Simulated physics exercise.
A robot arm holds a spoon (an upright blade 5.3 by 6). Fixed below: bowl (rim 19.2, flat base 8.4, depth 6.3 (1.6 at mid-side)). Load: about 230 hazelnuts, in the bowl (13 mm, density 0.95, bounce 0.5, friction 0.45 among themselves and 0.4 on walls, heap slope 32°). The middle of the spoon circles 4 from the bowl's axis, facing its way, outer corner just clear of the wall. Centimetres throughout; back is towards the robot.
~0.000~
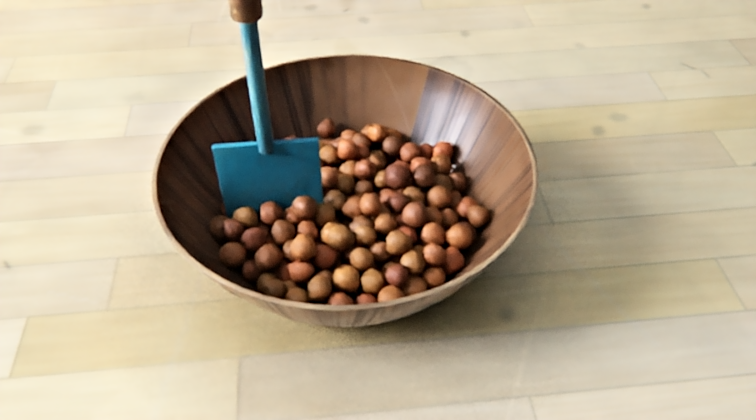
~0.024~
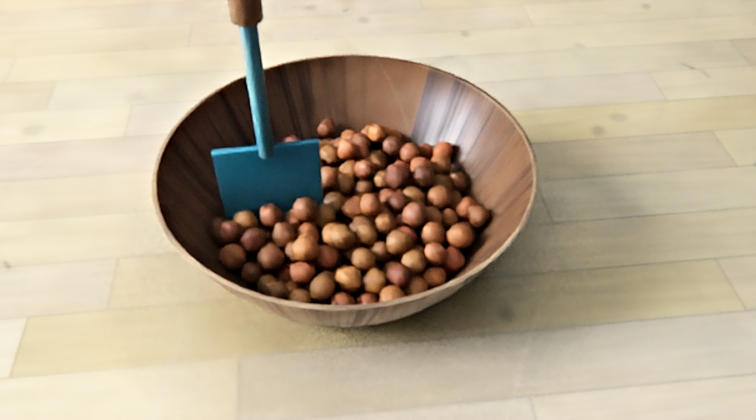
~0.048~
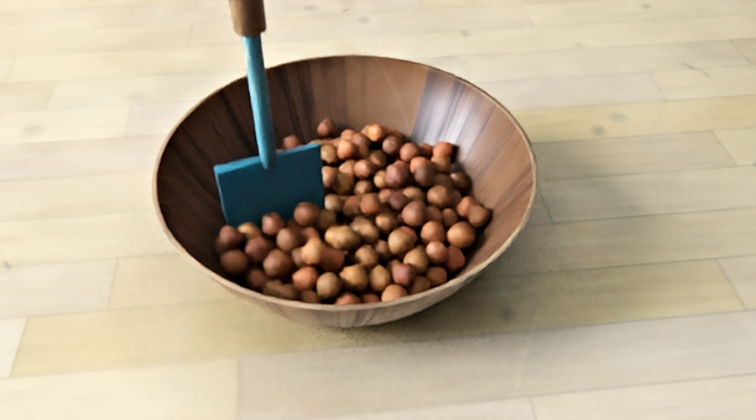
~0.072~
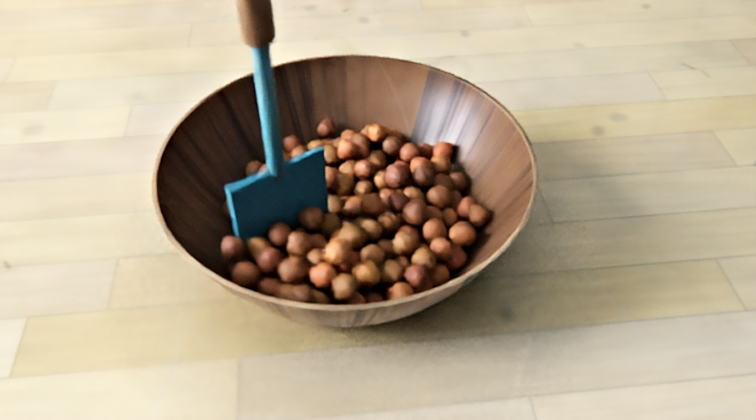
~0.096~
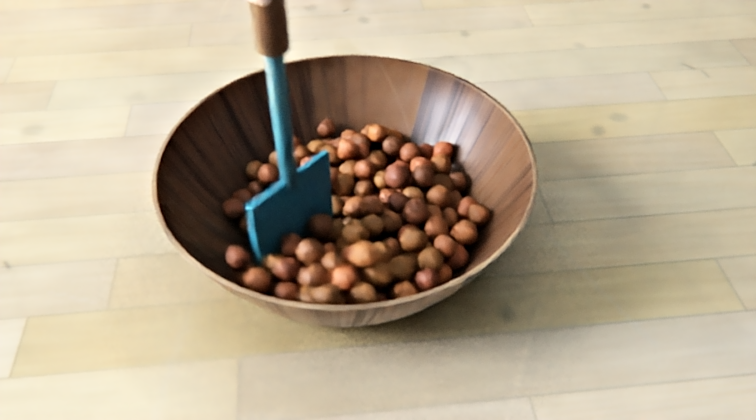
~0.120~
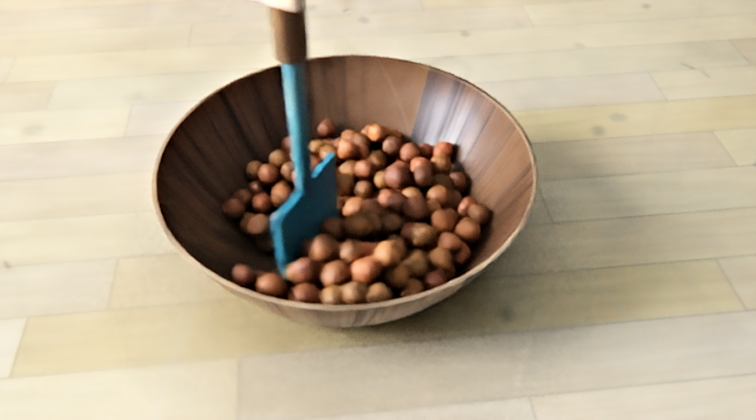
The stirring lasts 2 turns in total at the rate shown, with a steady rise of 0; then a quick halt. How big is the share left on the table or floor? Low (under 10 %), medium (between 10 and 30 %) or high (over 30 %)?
Share on the table or floor: Medium (between 10 and 30 %).
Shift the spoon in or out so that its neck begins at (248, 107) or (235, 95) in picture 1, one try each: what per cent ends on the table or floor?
Some 30 and 20 per cent.
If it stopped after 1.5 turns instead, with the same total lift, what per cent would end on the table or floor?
Then about 15 per cent.
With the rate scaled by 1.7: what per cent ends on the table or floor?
About 50 per cent.
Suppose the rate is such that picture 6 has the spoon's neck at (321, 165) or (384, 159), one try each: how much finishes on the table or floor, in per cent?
About 30 and 55 per cent.
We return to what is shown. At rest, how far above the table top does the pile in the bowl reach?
Some 6.0 cm.
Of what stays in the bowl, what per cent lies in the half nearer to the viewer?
Some 65 per cent.
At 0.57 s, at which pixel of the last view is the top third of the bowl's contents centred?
Near (240, 164).
By 0.57 s, 318° round, highest piece 8 above the table; 215 in the bowl, 14 on the table or floor, 5 in flight or on the tool.
By 1.02 s, 218° round, highest piece 8 above the table; 201 in the bowl, 31 on the table or floor, 2 in flight or on the tool.
By 1.45 s, 0° round, highest piece 6 above the table; 189 in the bowl, 45 on the table or floor.
By 2.15 s, 0° round, highest piece 6 above the table; 189 in the bowl, 45 on the table or floor.
Final count, 189 in the bowl, 45 on the table or floor. That is 19 % on the table or floor.
